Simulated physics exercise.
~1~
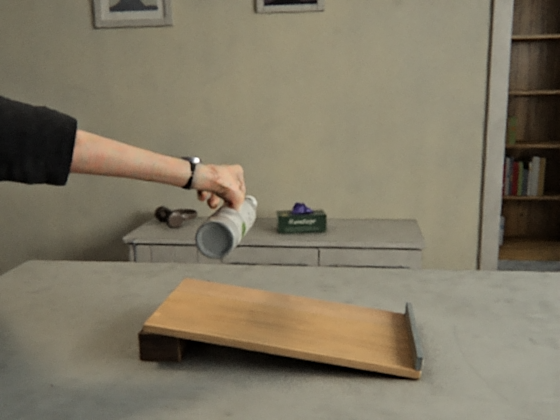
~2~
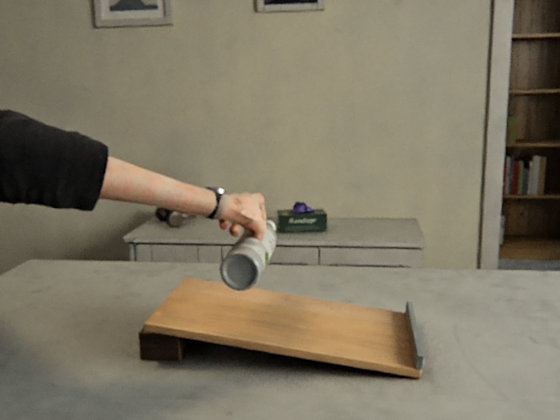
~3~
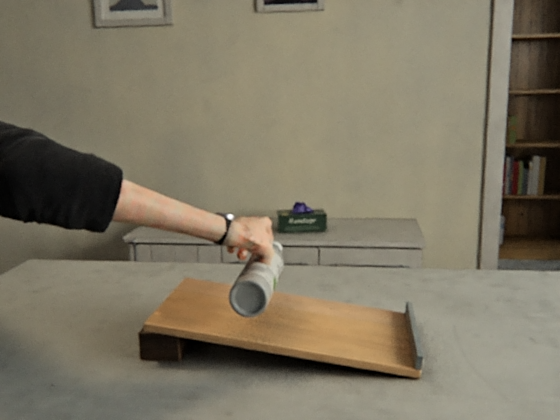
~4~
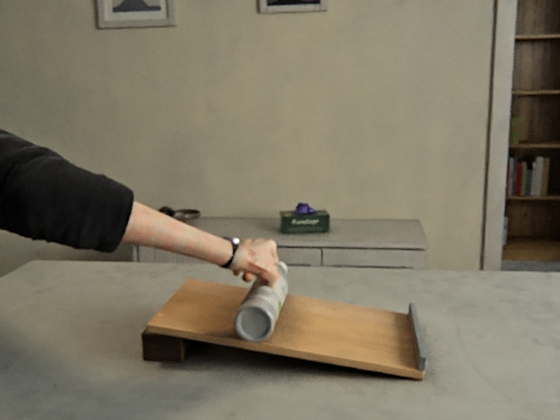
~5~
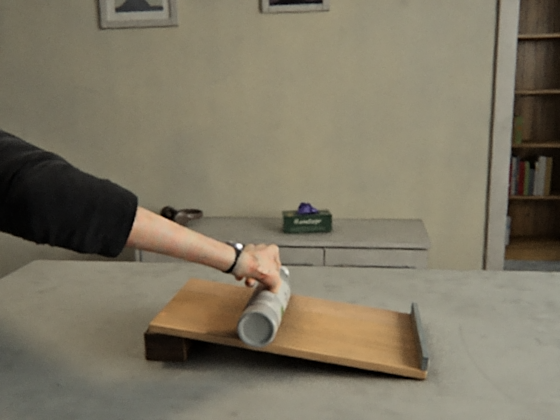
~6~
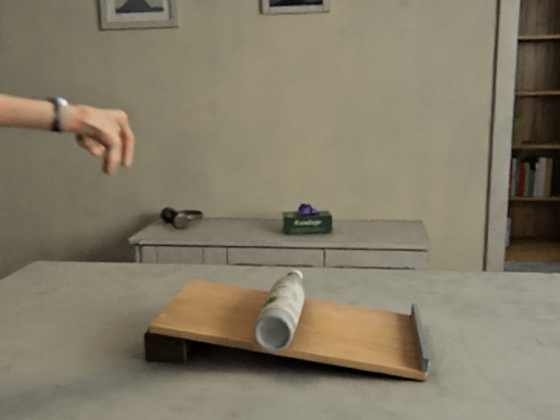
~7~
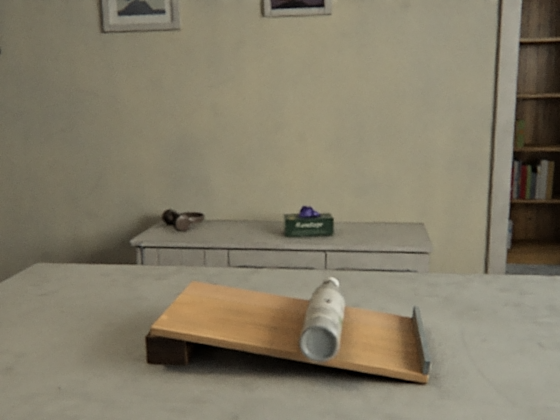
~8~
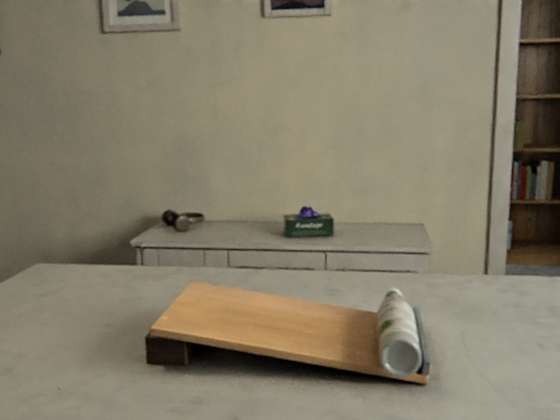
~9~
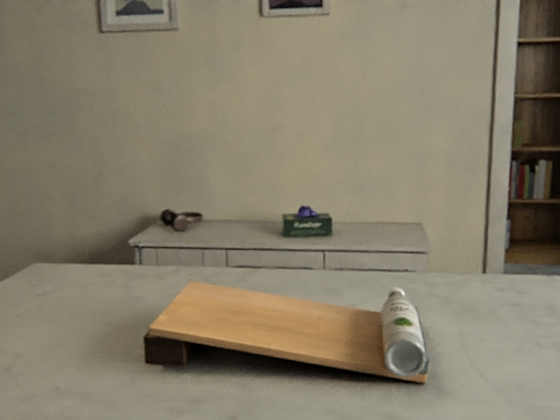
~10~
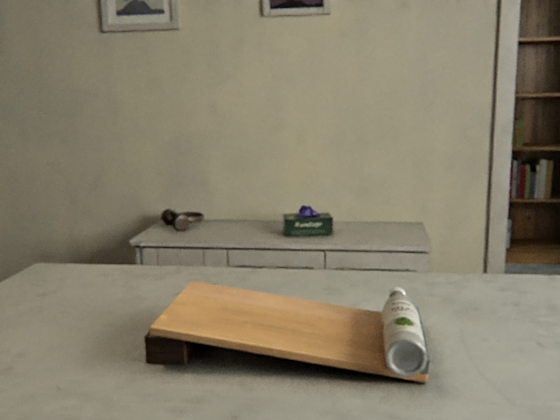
A white bottle was lowered on its side by a hand onto a sloping wooden board propped on a block, and once the hand let go, it rolled down to the right and came to rest against the raised edge at the bottom.
